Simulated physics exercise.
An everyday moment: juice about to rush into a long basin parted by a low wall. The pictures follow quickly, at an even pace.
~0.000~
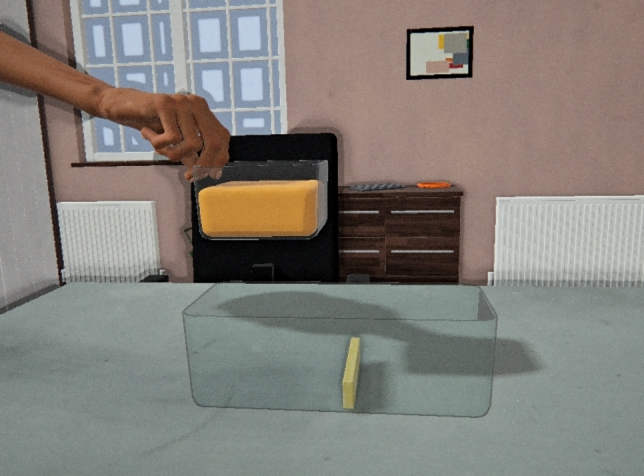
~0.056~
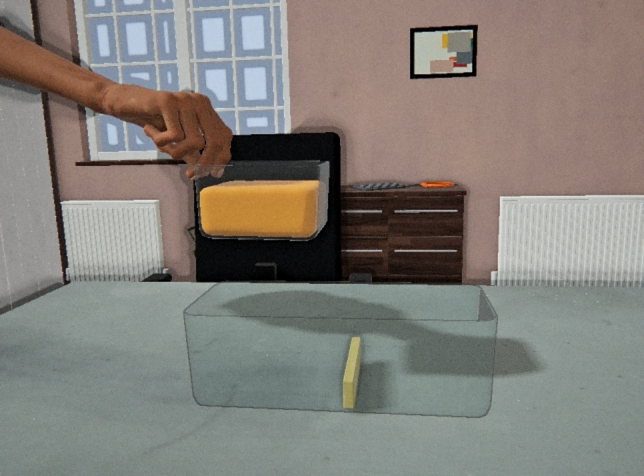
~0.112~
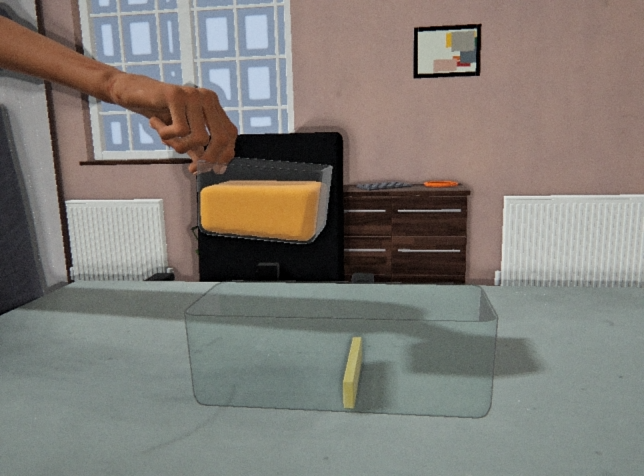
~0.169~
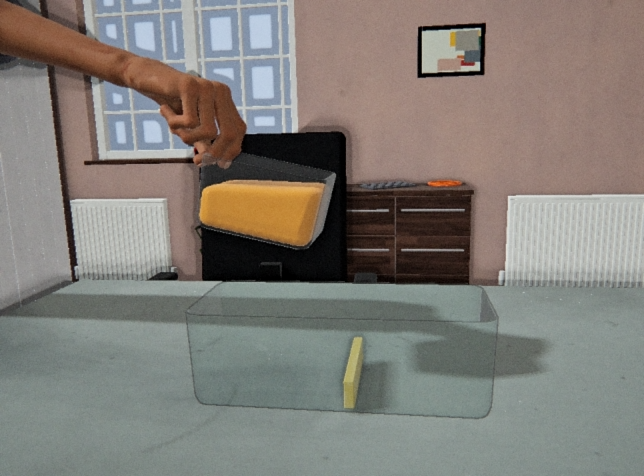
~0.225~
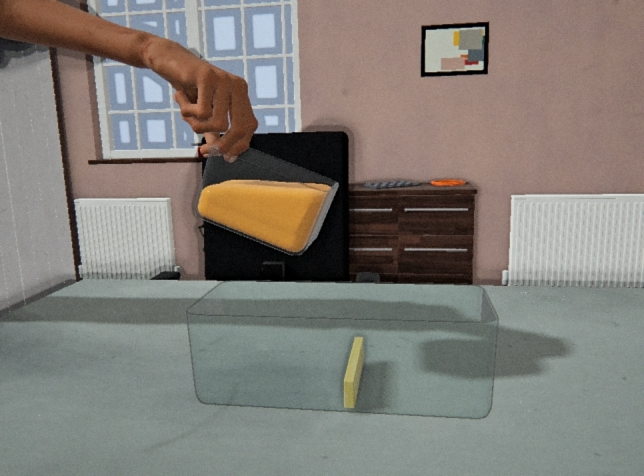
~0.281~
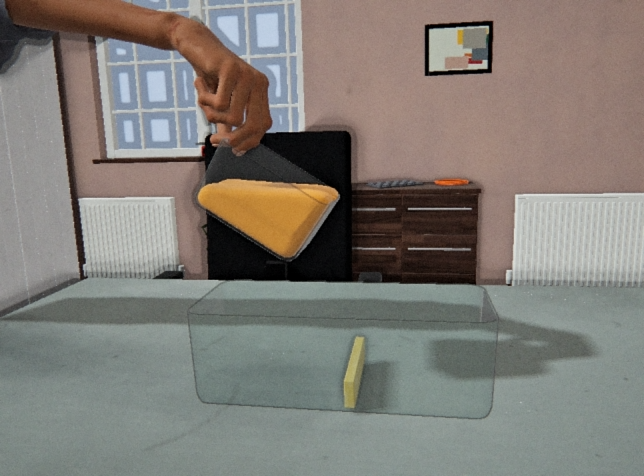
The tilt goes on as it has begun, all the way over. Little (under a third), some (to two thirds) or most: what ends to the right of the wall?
In the end from a third to two thirds is right of the wall.
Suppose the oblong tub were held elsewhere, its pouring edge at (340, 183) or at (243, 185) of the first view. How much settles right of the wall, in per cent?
First some 65, then 15 per cent.
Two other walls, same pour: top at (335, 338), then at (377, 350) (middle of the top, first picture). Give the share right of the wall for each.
About 75 and 35 per cent.
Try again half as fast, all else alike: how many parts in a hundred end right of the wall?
Some 65 per cent.
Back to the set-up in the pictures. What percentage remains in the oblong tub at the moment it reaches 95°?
Near 25 %.
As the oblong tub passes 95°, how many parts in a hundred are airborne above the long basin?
It comes to 35 per cent or so.
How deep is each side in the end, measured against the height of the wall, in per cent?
Left about 40, right about 70.
A moment on, the oblong tub is tipped on its side and 26 per cent is still to pour, 1 is left of the wall and 38 right of it.
Next, the oblong tub is tipped right over and 5 per cent is still to pour, 25 is left of the wall and 62 right of it.
Then the oblong tub is tipped right over and 0 per cent is still to pour, 37 is left of the wall and 62 right of it.
Later the oblong tub is tipped right over and 0 per cent is still to pour, 39 is left of the wall and 59 right of it.
In the end 40 per cent lies left of the wall, 59 right of it and 2 outside.
